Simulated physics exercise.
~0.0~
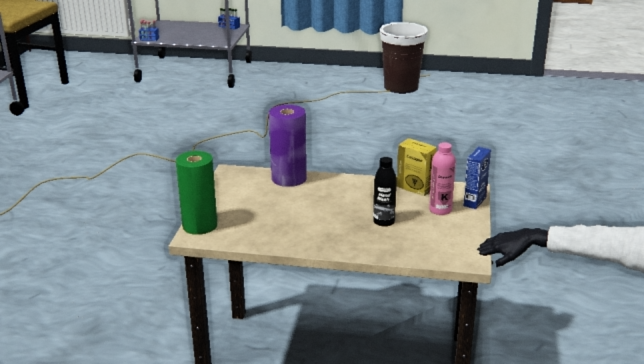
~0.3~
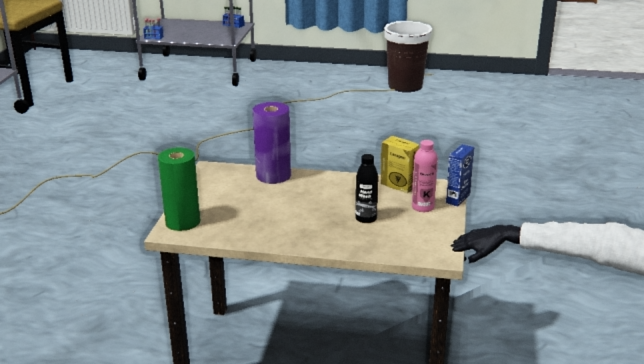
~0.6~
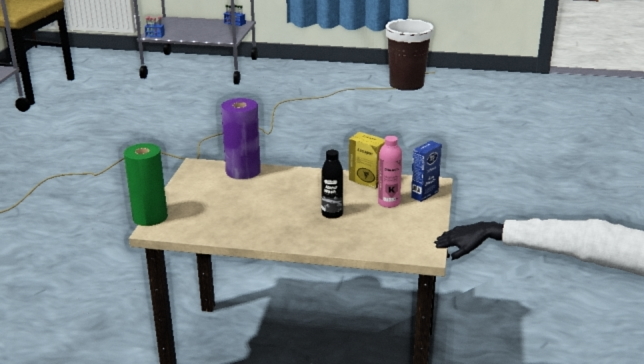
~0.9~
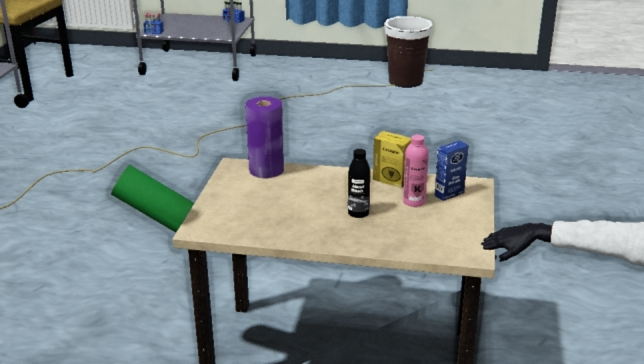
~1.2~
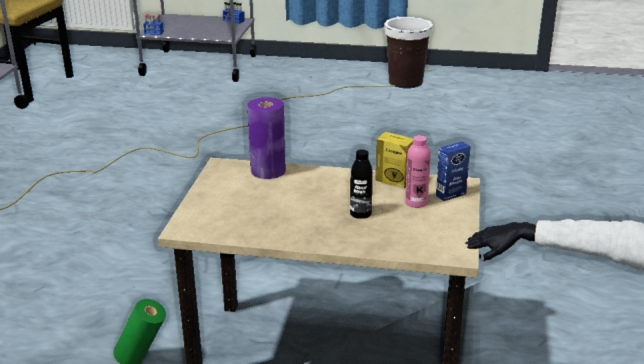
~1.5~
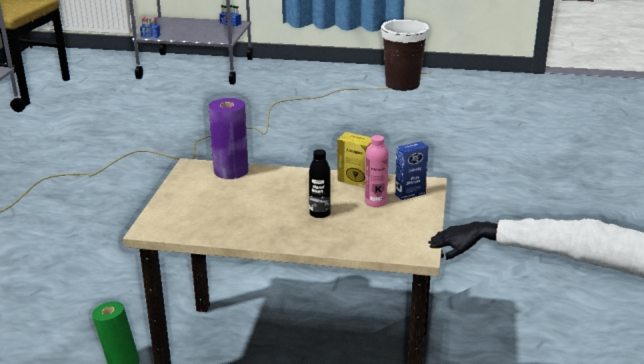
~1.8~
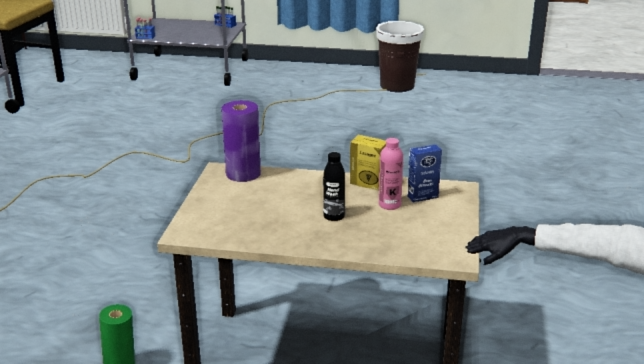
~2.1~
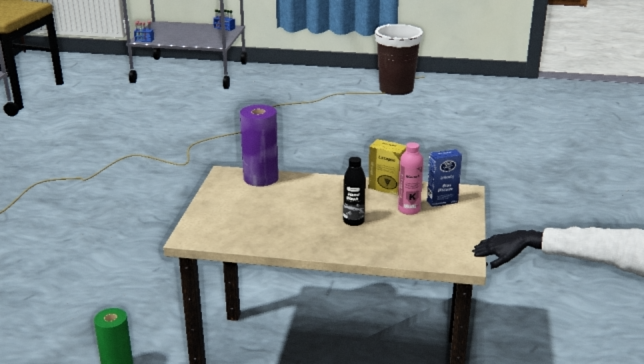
A green roll tips off the left end of a shaken table onto the floor.
